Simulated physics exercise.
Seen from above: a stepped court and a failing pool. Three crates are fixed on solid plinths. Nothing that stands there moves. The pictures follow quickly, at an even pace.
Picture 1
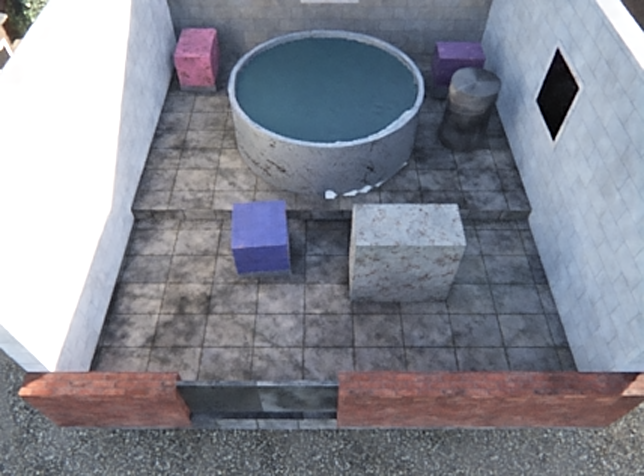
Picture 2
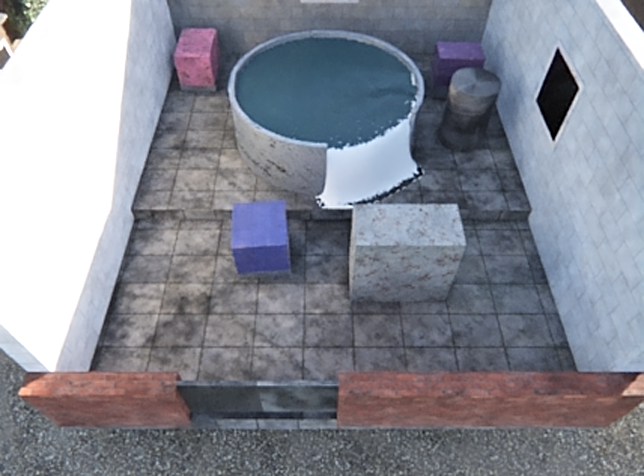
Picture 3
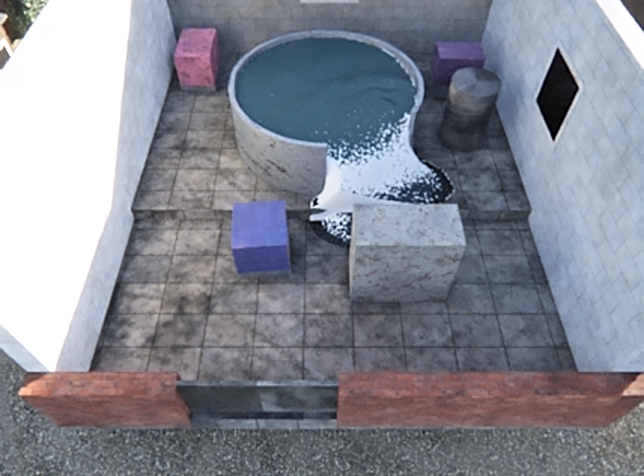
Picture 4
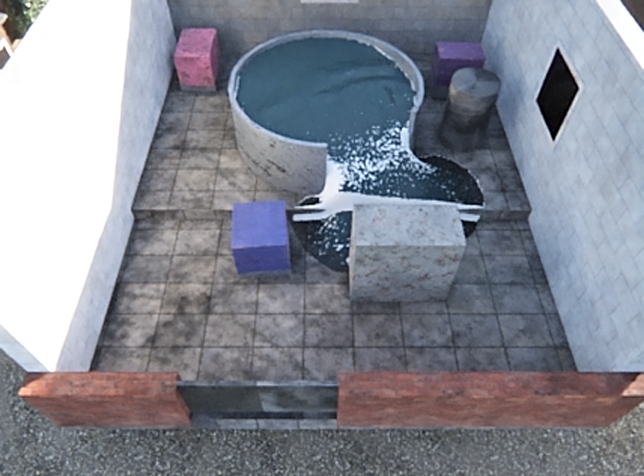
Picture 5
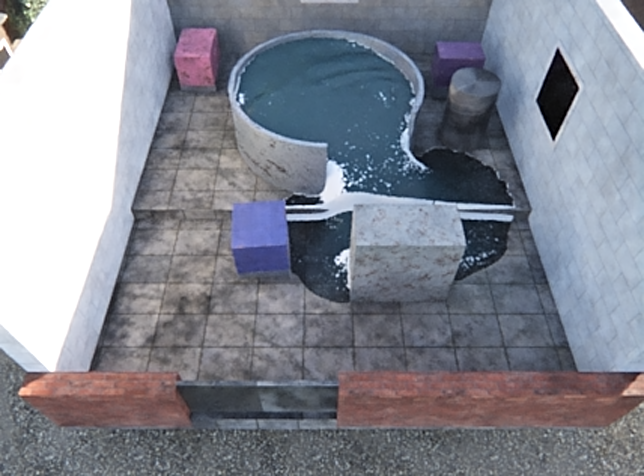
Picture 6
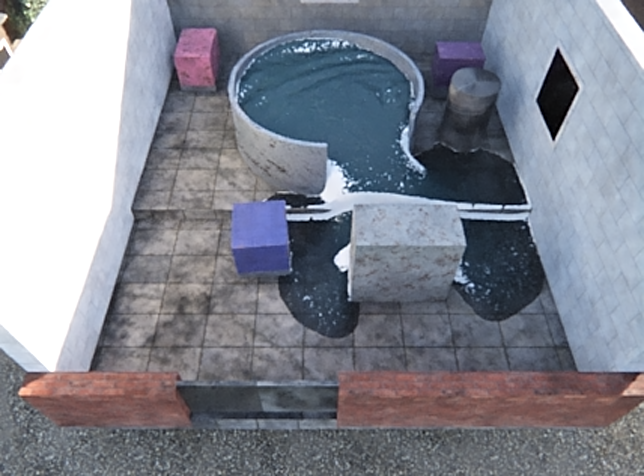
In the video, seen from above, water bursts through the front right side of a round pool in a walled, tiled court, pours over a step, and spreads around a pale stone block toward the viewer and the right wall.
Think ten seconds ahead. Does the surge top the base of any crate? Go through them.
The purple crate escapes dry; the pink crate is wetted; the blue crate is wetted.
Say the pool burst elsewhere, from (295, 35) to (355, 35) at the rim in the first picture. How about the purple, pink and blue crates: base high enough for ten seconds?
Then: The purple crate gets wet, the pink crate takes water, the blue crate is wetted.
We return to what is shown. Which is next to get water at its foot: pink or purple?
The one in purple.
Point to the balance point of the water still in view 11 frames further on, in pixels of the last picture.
I would point to (374, 189).
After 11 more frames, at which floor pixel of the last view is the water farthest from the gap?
Close to (82, 397).
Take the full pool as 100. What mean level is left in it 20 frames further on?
I make it 38 per cent.
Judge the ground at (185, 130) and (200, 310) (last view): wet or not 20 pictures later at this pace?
In turn: Clear, awash.
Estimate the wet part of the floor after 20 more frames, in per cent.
I make it 65 per cent.
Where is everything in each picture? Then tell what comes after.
The first frame shows still water in the pool at (326, 86).
In the second frame, water pours out at (374, 169) and has run to (324, 201).
In the third frame, the front is at a hidden place, out from the gap at (373, 171).
In the fourth frame, water pours out at (373, 173) and has run to (477, 208).
In the fifth frame, the front is at (496, 254), out from the gap at (373, 173).
In the sixth frame, the front is at (535, 280), out from the gap at (373, 173).
A moment on, water covers 35 % of the floor; the purple crate not reached, the pink crate not reached, the blue crate water round its plinth.
Next, water covers 50 % of the floor; the purple crate water round its plinth, the pink crate not reached, the blue crate water round its plinth.
Then, water covers 65 % of the floor; the purple crate water round its plinth, the pink crate not reached, the blue crate water round its plinth.
Later, water covers 95 % of the floor; the purple crate water round its plinth, the pink crate water round its plinth, the blue crate water round its plinth.
In the end, water covers 100 % of the floor; the purple crate stayed above the water, the pink crate was topped, the blue crate was topped.
